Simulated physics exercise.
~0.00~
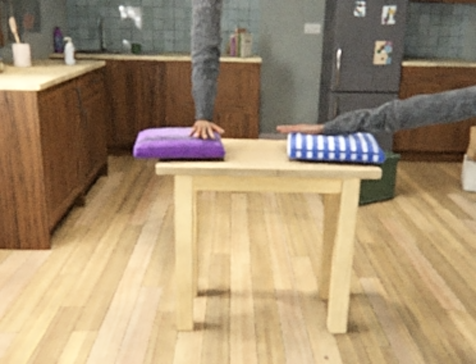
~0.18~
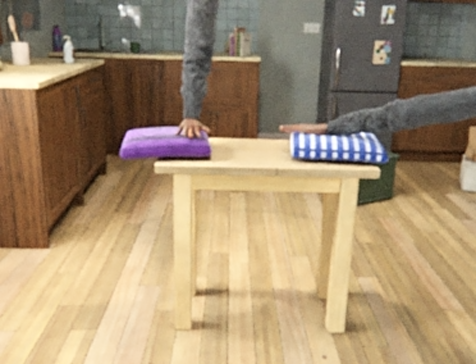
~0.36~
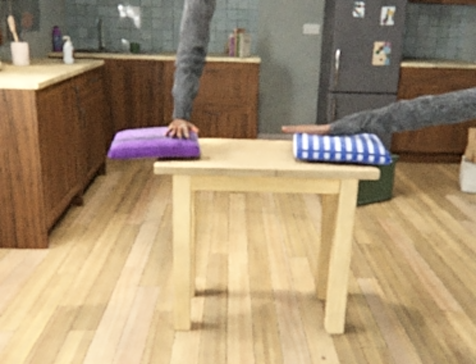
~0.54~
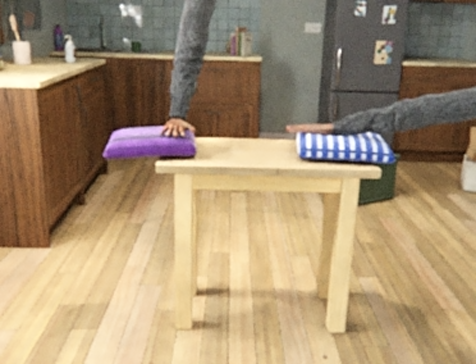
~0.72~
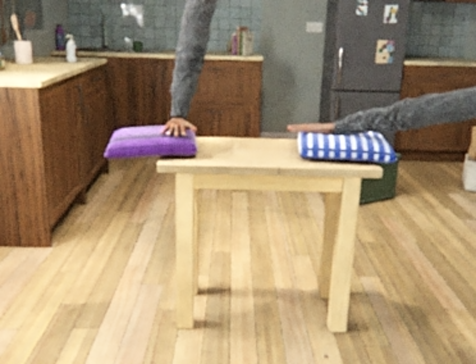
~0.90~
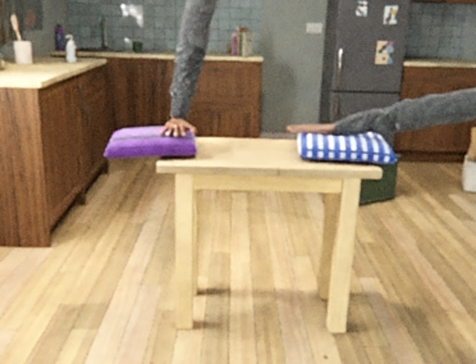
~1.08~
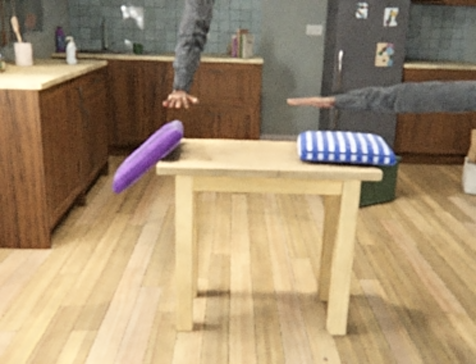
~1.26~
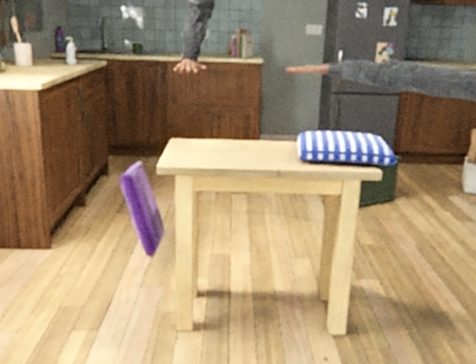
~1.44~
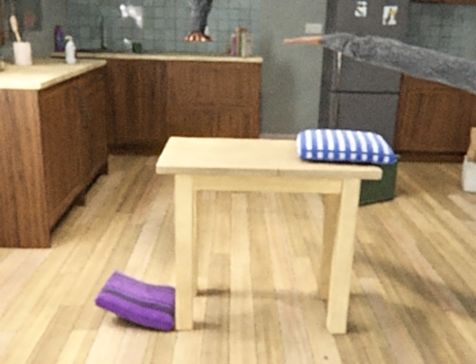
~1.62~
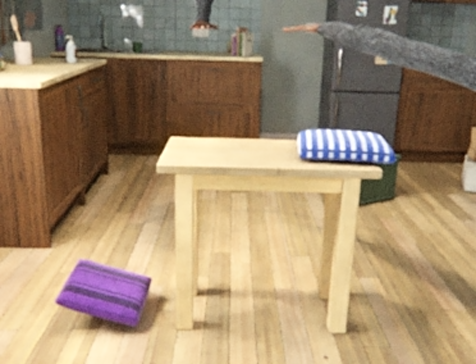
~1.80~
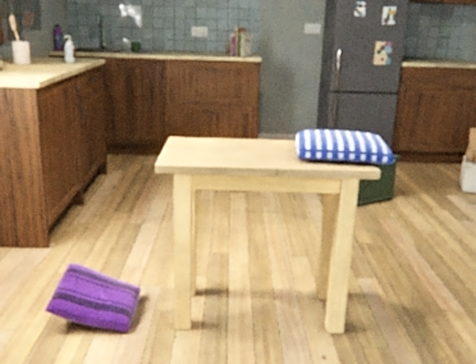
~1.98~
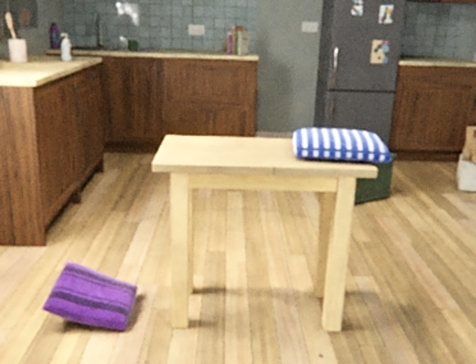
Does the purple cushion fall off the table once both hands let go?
Yes, the purple cushion tips over the left end of the table and drops to the floor. The blue-and-white cushion stays on the tabletop.
